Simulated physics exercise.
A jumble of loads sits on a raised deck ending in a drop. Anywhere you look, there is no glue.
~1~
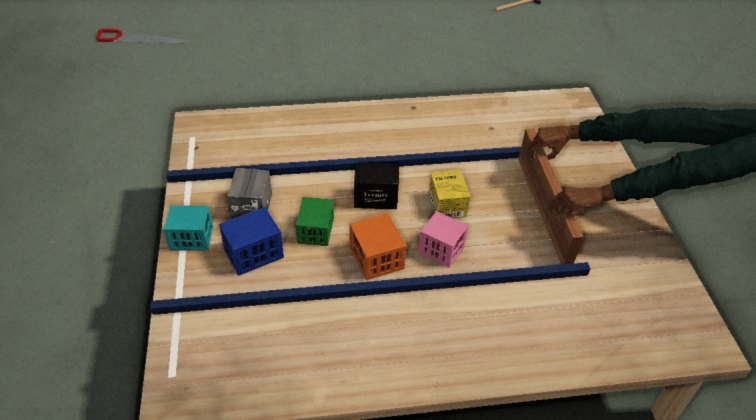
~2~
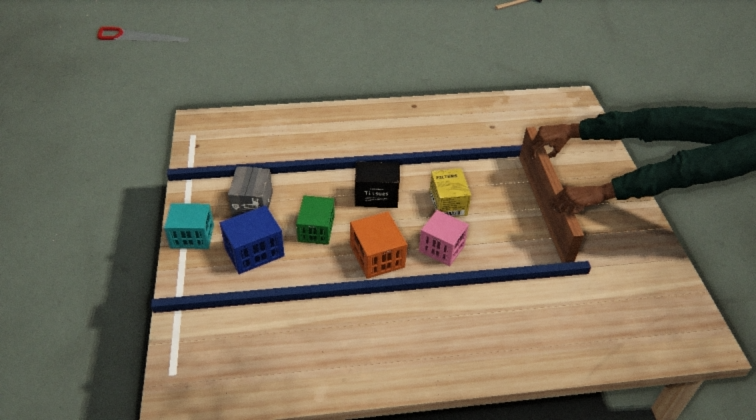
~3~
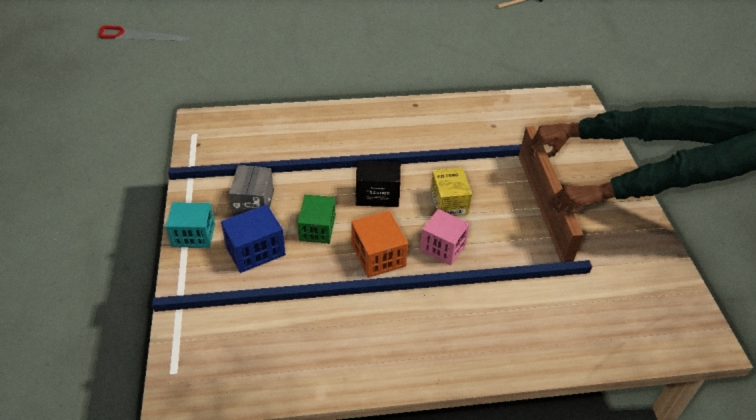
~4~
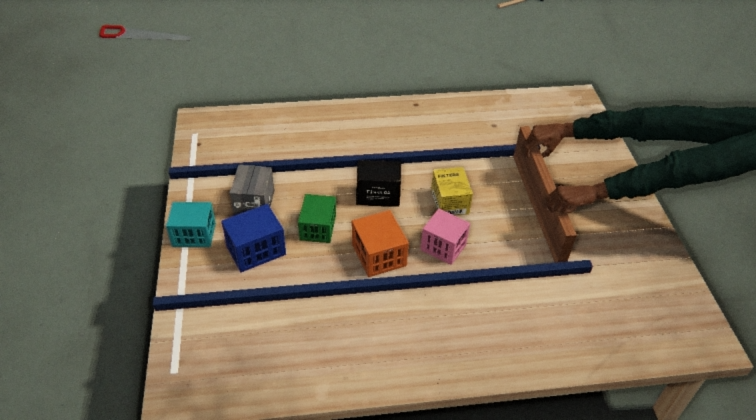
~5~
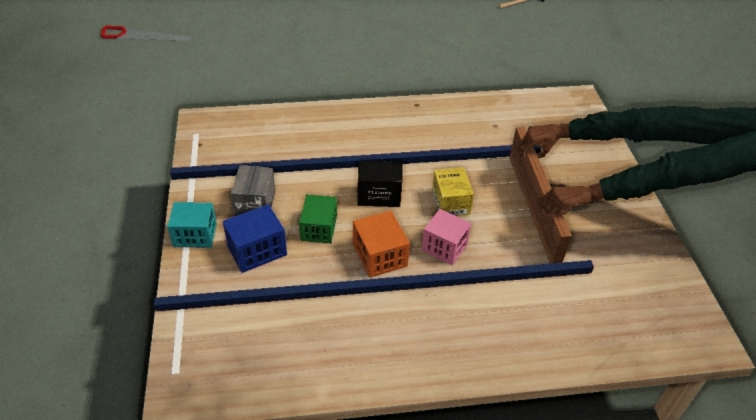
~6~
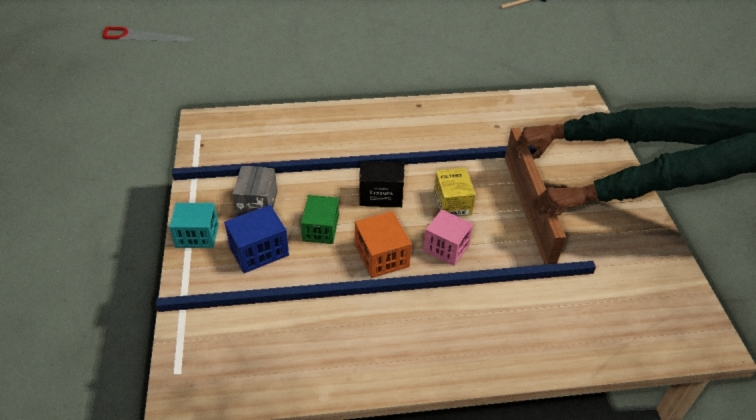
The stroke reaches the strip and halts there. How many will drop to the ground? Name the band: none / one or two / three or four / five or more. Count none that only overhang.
The ones going over the edge come to at least five, I'd say.
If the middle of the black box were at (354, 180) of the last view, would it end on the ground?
In this case the black box does not drop.
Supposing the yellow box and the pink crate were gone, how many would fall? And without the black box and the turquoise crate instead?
The number is 4 for the first case and 4 for the second.
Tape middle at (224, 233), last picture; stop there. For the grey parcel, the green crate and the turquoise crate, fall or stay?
Well, the grey parcel leaves the top, the green crate hangs in there, and the turquoise crate leaves the top.
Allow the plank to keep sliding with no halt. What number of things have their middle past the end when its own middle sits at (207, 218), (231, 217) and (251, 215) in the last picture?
Place by place: 6, 3 and 3.
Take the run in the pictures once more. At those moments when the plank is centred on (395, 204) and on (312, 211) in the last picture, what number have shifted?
By then 4, and later 8.
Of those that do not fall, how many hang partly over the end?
You'd get 2.
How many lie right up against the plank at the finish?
2 of them.
Soon after, none off yet; turquoise crate at rest near (195, 225); grey parcel at rest near (256, 192); blue crate at rest near (257, 239).
After that, none off yet; turquoise crate at rest near (194, 226); grey parcel displaced a little near (247, 193); blue crate displaced a little near (240, 239).
And then, one off so far; turquoise crate off the edge near (118, 291); grey parcel displaced well along near (160, 198); blue crate displaced well along near (162, 237).
In the end, the number that fall off is five or more; gone, black box, orange crate, green crate, blue crate, grey parcel and turquoise crate.
